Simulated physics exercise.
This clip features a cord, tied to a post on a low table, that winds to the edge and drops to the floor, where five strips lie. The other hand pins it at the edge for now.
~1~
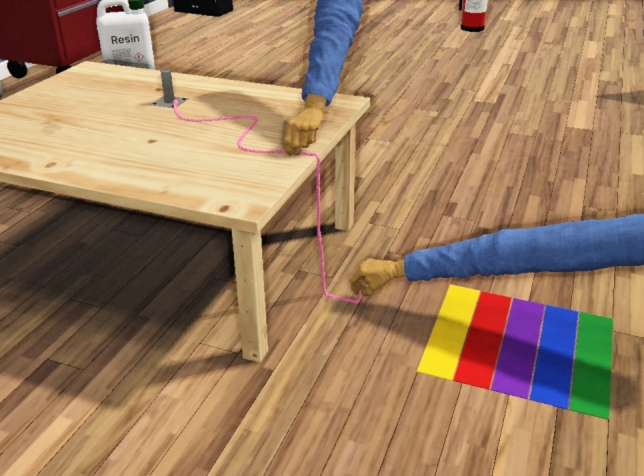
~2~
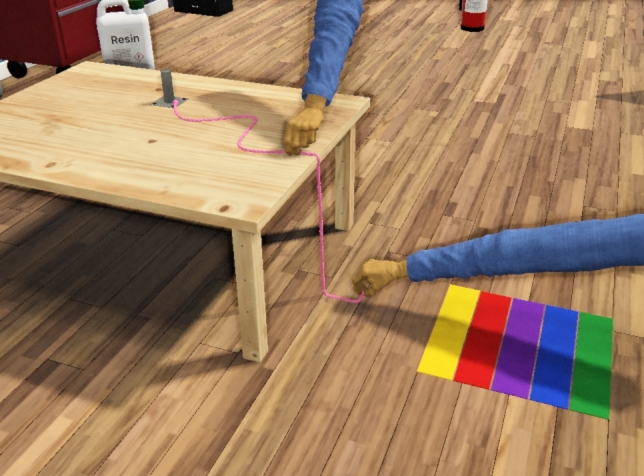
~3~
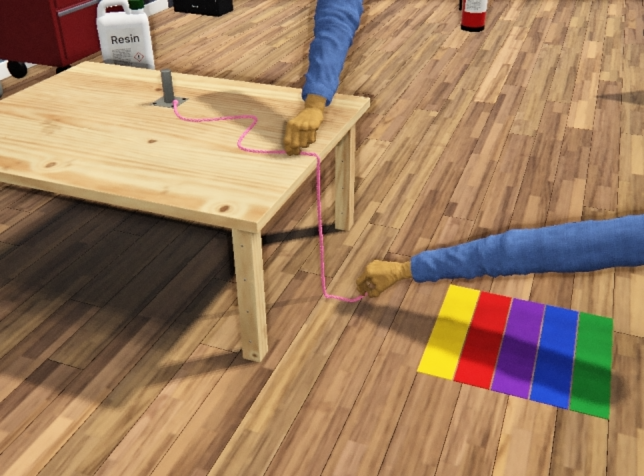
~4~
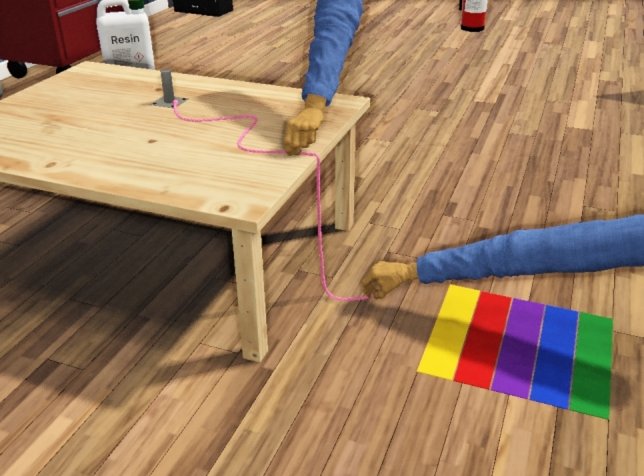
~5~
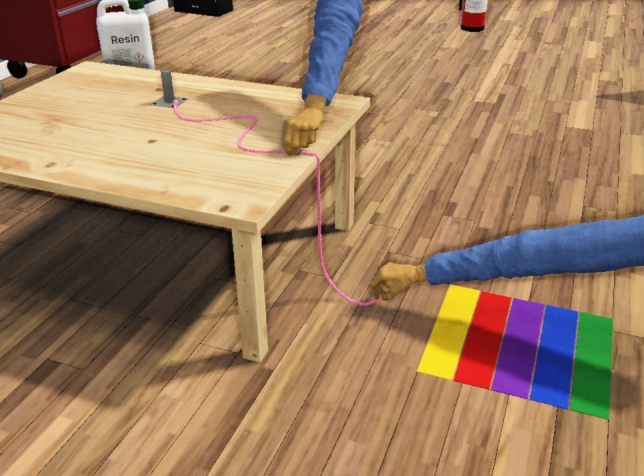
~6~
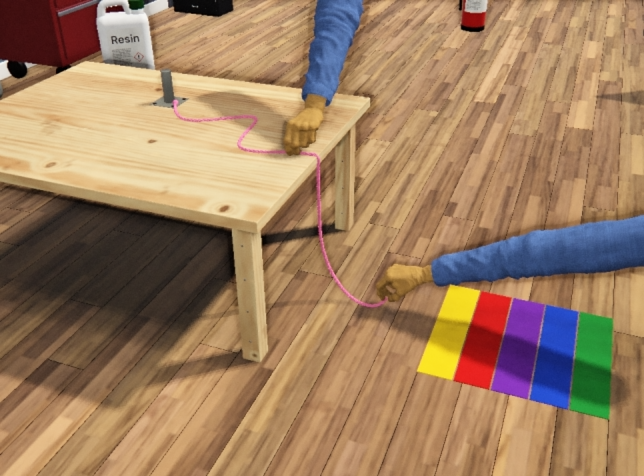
Hand pinning a pink cord at a wooden table's edge while another hand slowly draws its lower end right across the floor.
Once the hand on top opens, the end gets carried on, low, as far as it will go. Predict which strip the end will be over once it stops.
I would say the blue strip.
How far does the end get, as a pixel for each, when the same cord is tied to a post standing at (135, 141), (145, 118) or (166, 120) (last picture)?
(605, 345), (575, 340) and (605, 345), roughly.
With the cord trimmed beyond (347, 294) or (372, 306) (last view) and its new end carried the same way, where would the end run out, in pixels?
The pixels are close to (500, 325) and (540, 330), one per try.
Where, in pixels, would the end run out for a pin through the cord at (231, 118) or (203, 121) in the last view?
Per try (px, approx.): (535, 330); (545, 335).
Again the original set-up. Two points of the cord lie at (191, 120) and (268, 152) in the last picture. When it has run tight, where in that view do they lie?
They finish at (219, 113) and (357, 168) respectively.
Soon after, end near (503, 324); over red.
After that, end near (544, 333); over blue.
At the stop, end near (567, 338); over blue. Over blue.
